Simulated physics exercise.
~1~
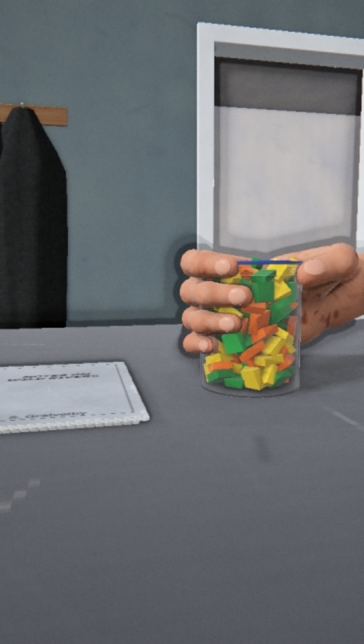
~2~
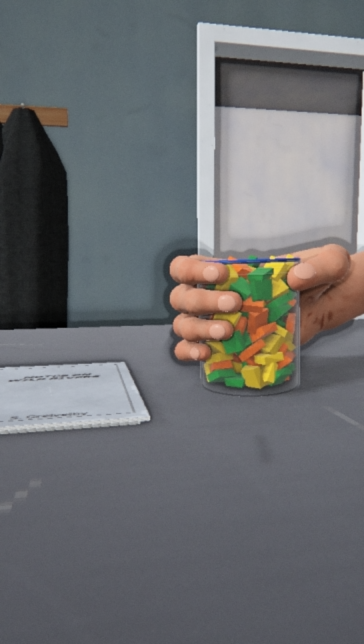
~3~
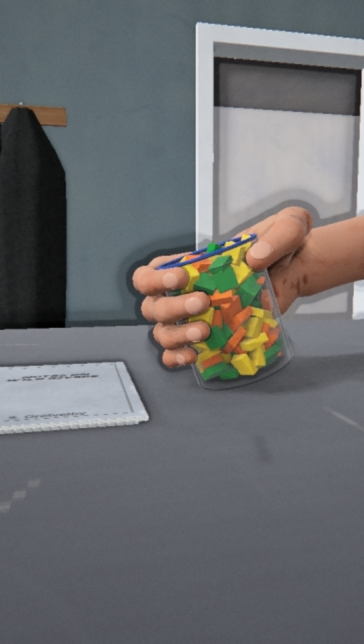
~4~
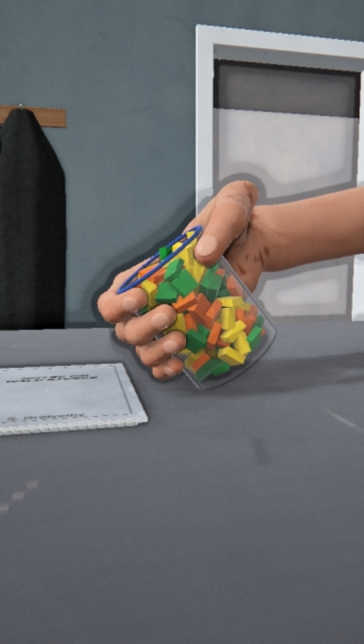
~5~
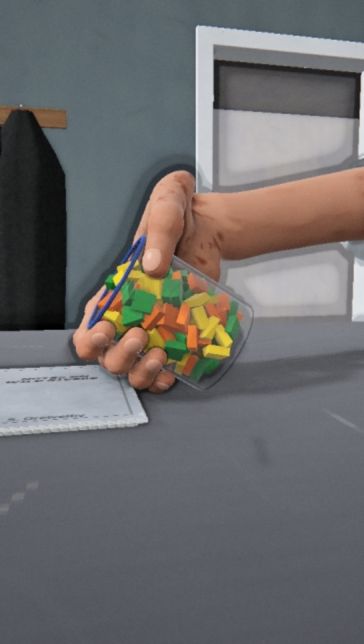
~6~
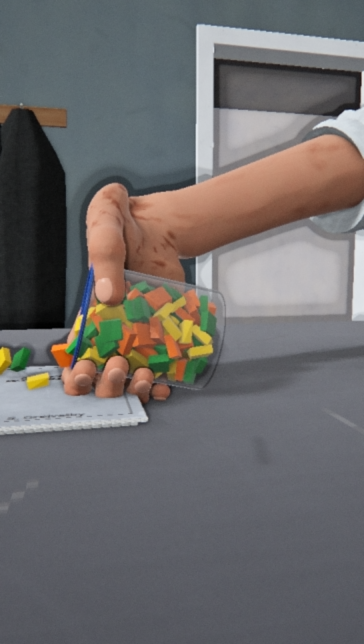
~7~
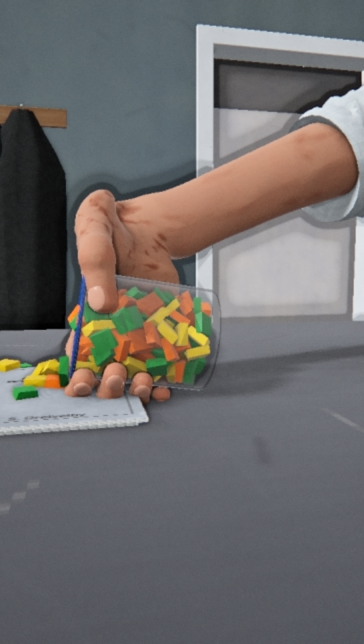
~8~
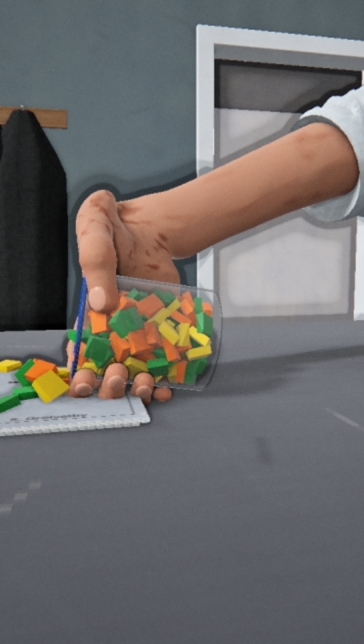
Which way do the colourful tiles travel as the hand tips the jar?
They move to the left along with the tipping jar, and a few slide out of its open end on that side.
